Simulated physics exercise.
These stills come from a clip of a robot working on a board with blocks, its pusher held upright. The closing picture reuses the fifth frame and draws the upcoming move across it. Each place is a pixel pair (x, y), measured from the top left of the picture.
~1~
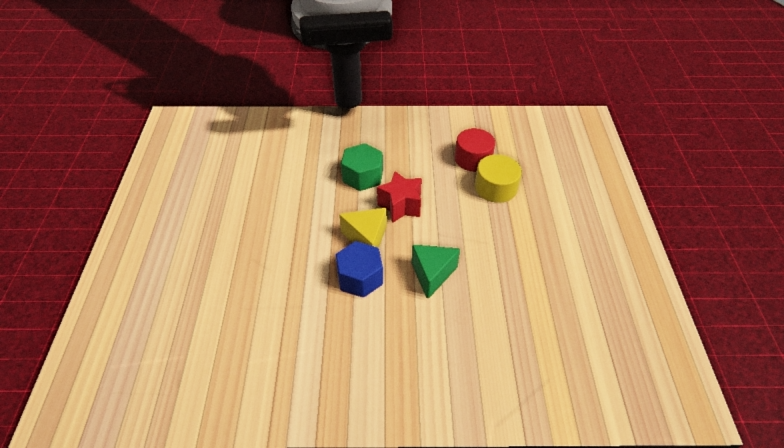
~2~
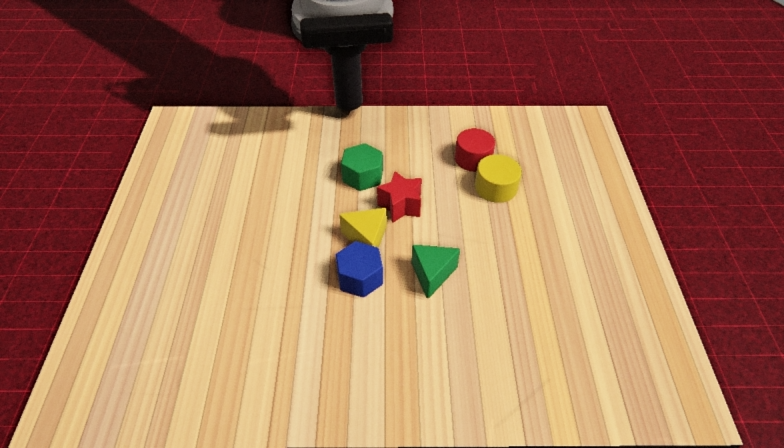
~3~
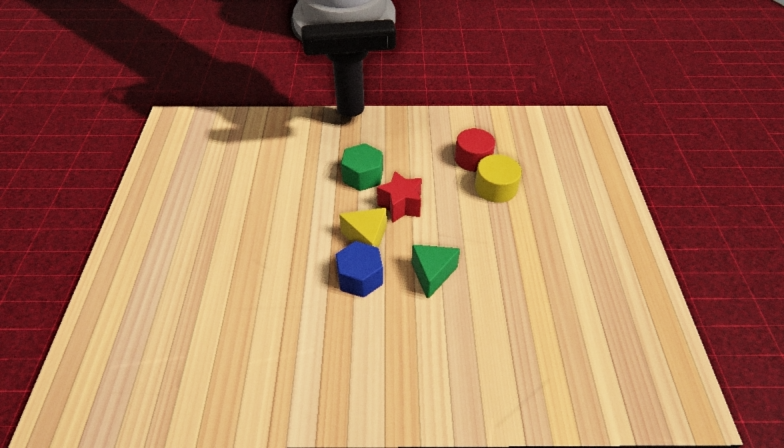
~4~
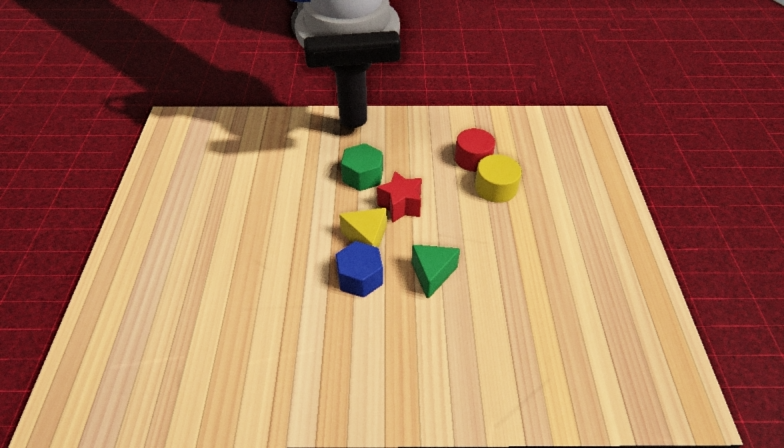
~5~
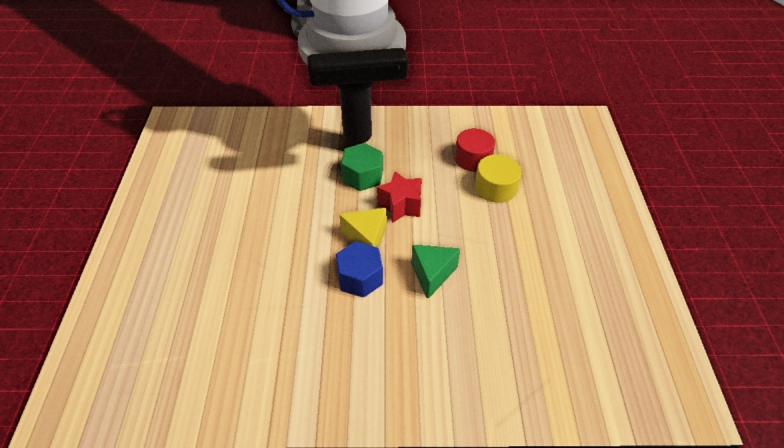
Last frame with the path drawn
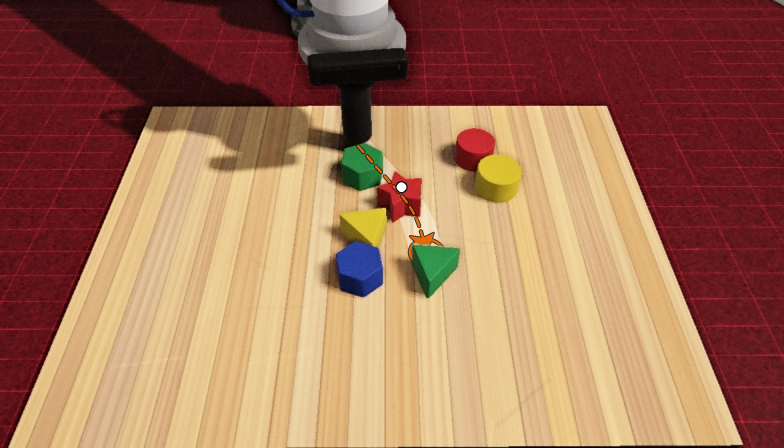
A robot arm with a black pusher hangs over the far edge of a striped wooden board on a red gridded floor, seen from above at an angle. Near the middle sit a green hexagon, red star, yellow triangle, blue hexagon and green triangle, with red and yellow round blocks to the right. The pusher moves slightly nearer, close behind the green hexagon, while the blocks and camera stay still.
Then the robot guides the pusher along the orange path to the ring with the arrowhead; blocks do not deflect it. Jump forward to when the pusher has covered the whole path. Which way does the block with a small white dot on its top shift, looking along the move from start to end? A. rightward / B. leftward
A: Rightward.
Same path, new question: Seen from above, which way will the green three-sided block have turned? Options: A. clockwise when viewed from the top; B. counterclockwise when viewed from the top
My pick is B.
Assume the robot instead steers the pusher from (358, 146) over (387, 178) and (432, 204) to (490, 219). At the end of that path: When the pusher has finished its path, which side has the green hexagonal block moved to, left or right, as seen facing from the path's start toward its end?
That's a shift to the right.
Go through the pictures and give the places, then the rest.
The first picture shows lower end of the pusher (348, 101), tops of blocks, blue hexagonal block (359, 260), green hexagonal block (362, 157), yellow three-sided block (366, 221), red star (402, 187), green three-sided block (434, 257).
The second picture shows pusher (349, 103), blocks as before.
The third picture shows pusher (351, 109), blocks as before.
The fourth picture shows pusher (353, 119), blocks as before.
The fifth picture shows pusher (358, 135), blue hexagonal block (359, 260), green hexagonal block (362, 157), yellow three-sided block (366, 221), red star (402, 187), green three-sided block (434, 257).
The drawn path runs from (358, 146) via (385, 176) and (412, 210), ending at (427, 252); the dot is on the red star.
The first path, step by step. One third of the way, pusher (385, 166); green hexagonal block (365, 179), turned 60° clockwise; red star (401, 190), turned 20° anticlockwise.
Two thirds of the way, pusher (413, 199); blue hexagonal block (351, 269); green hexagonal block (363, 184), turned 75° clockwise; yellow three-sided block (369, 230), turned 30° clockwise; red star (417, 216), turned 25° anticlockwise.
At the end, pusher (428, 242); blue hexagonal block (350, 269); green hexagonal block (363, 184), turned 75° clockwise; yellow three-sided block (373, 234), turned 65° clockwise; red star (427, 262), turned 15° anticlockwise; green three-sided block (443, 292), turned 40° anticlockwise.
